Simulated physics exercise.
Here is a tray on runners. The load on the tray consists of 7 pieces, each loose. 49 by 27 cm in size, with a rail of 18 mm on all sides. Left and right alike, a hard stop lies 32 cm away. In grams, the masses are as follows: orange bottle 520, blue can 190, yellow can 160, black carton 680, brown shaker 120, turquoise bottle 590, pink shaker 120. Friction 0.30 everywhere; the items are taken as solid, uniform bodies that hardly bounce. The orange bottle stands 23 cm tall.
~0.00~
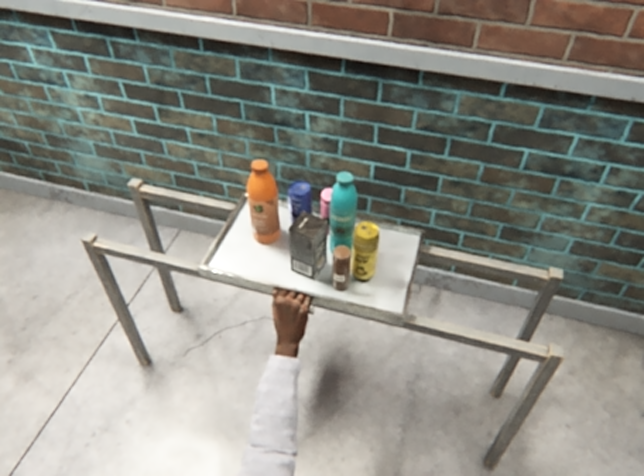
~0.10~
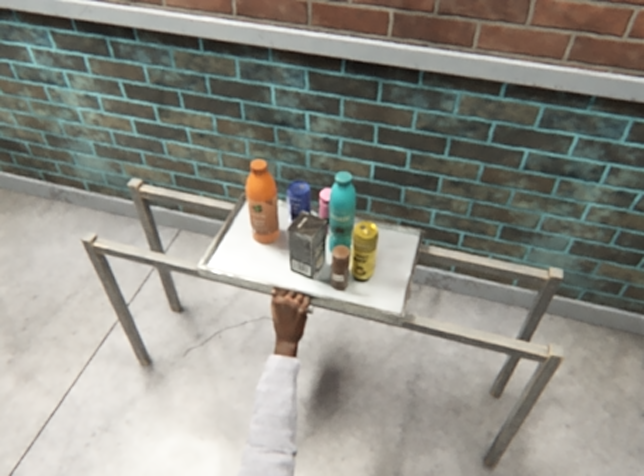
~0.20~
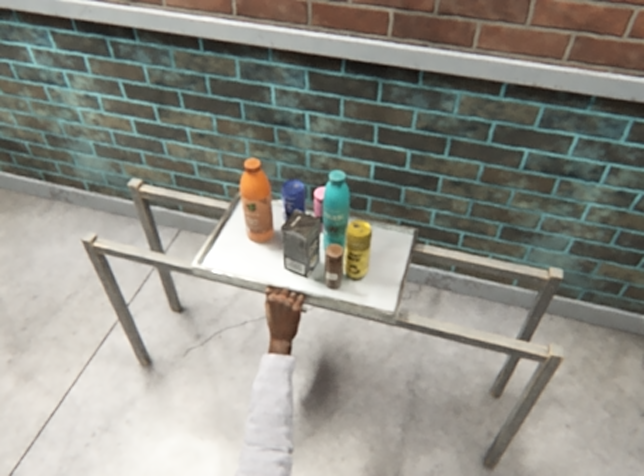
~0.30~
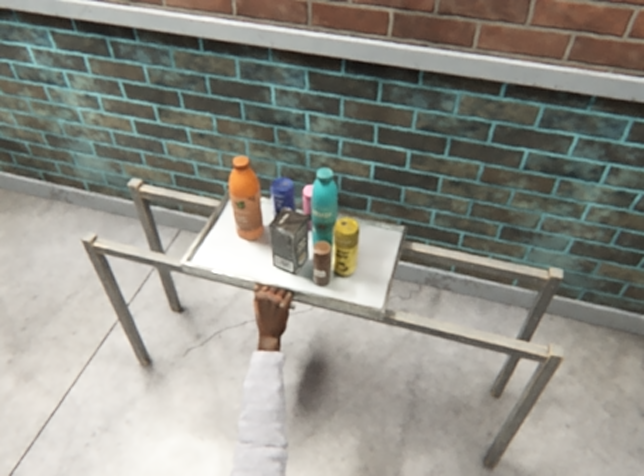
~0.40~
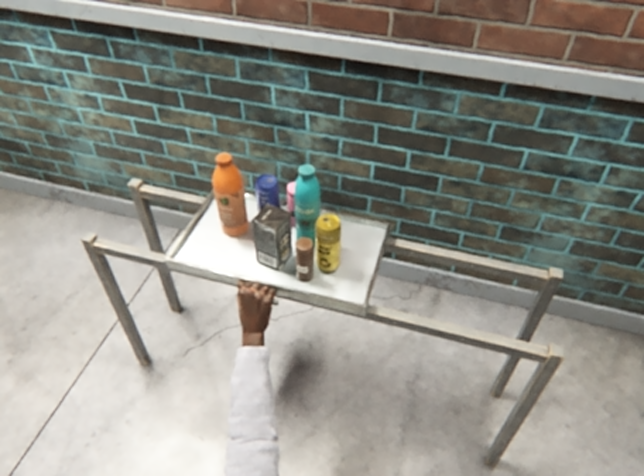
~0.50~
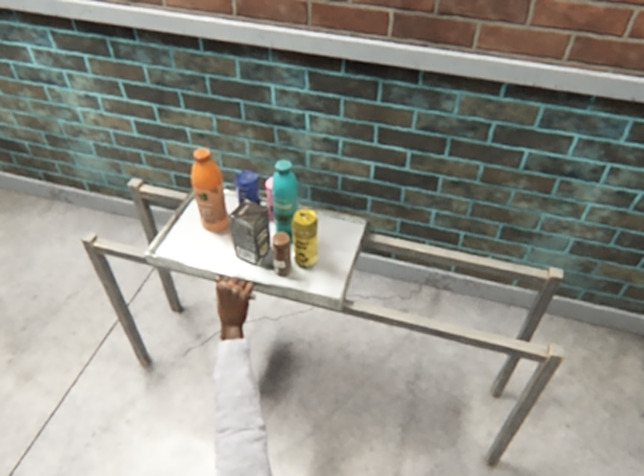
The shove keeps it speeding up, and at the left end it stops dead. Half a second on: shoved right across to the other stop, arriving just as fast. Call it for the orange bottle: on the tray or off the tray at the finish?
Final spot: Off the tray.
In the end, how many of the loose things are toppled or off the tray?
In total, 4.
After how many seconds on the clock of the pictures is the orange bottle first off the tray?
At around 1.0 seconds on the pictures' clock.
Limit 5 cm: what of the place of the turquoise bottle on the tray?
The turquoise bottle ends elsewhere.
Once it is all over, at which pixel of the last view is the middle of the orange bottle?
At pixel (130, 314) or so, give or take.
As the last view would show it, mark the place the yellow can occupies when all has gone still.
You'll see it about at (508, 284) in the last picture.
Around 1.10 s, tray has slid 32 cm left; orange bottle now off the tray; brown shaker at 58° to upright; turquoise bottle at 45° to upright.
Around 2.40 s, tray has slid 14 cm right; turquoise bottle on its side; brown shaker on its side; black carton shifted 14 cm.
Finally (3.4 s), off the tray, orange bottle; on their side or leaning hard on the tray, brown shaker, turquoise bottle and pink shaker; the other 3 still in place (within 5 cm). In the last view, orange bottle near (130, 314).
